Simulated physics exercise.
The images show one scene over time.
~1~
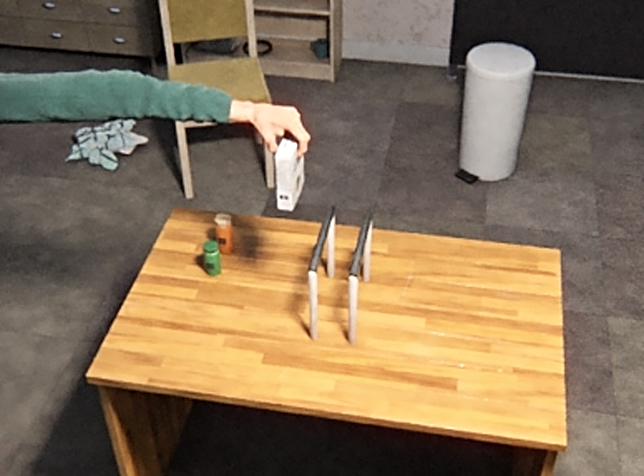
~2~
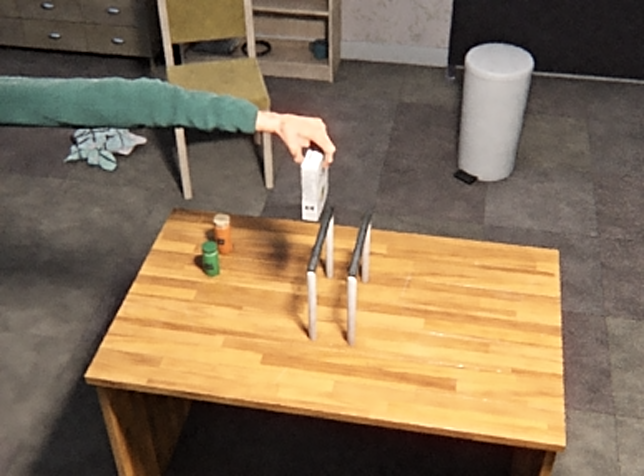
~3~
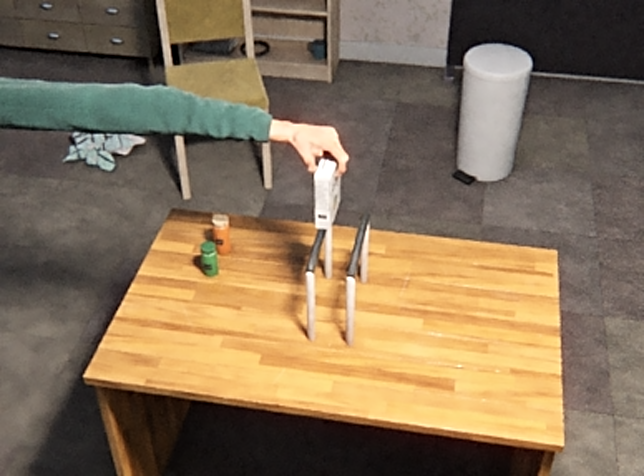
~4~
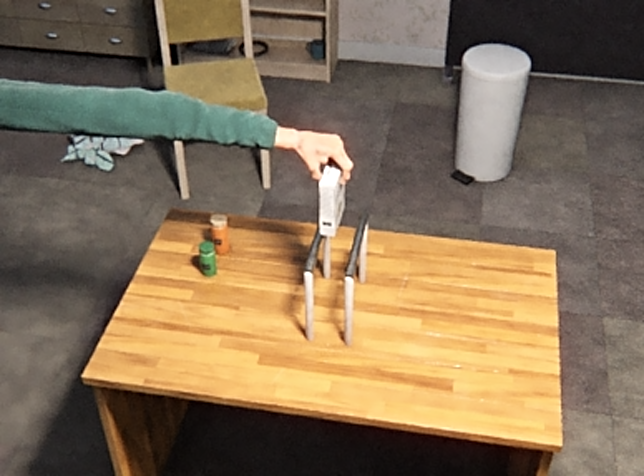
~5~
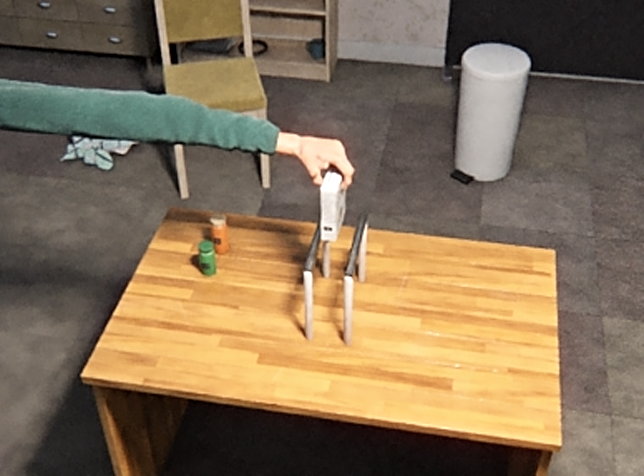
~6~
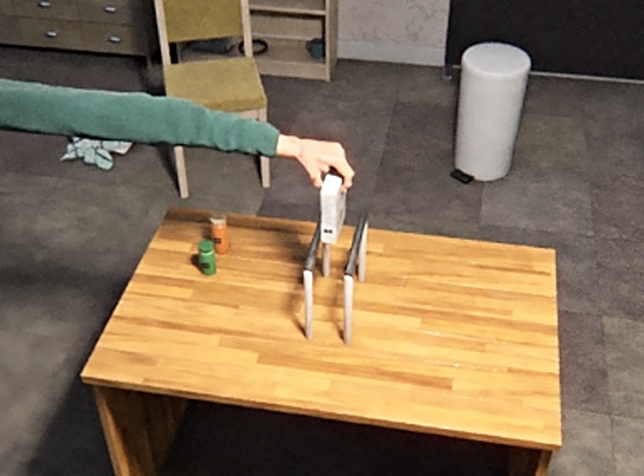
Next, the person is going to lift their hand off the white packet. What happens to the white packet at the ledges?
It falls to the table.
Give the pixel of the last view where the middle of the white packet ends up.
Near (333, 286).
Then, 0.20 s after the last picture, white packet slid a little near (333, 219).
Then, 0.30 s after the last picture, white packet slid about its own width near (333, 263).
Then, 0.40 s after the last picture, white packet slid well along near (333, 283).
At rest, moved from the start, white packet; the other 2 in place. Seen from the same camera at the end, white packet near (333, 287). The packet reaches the table.
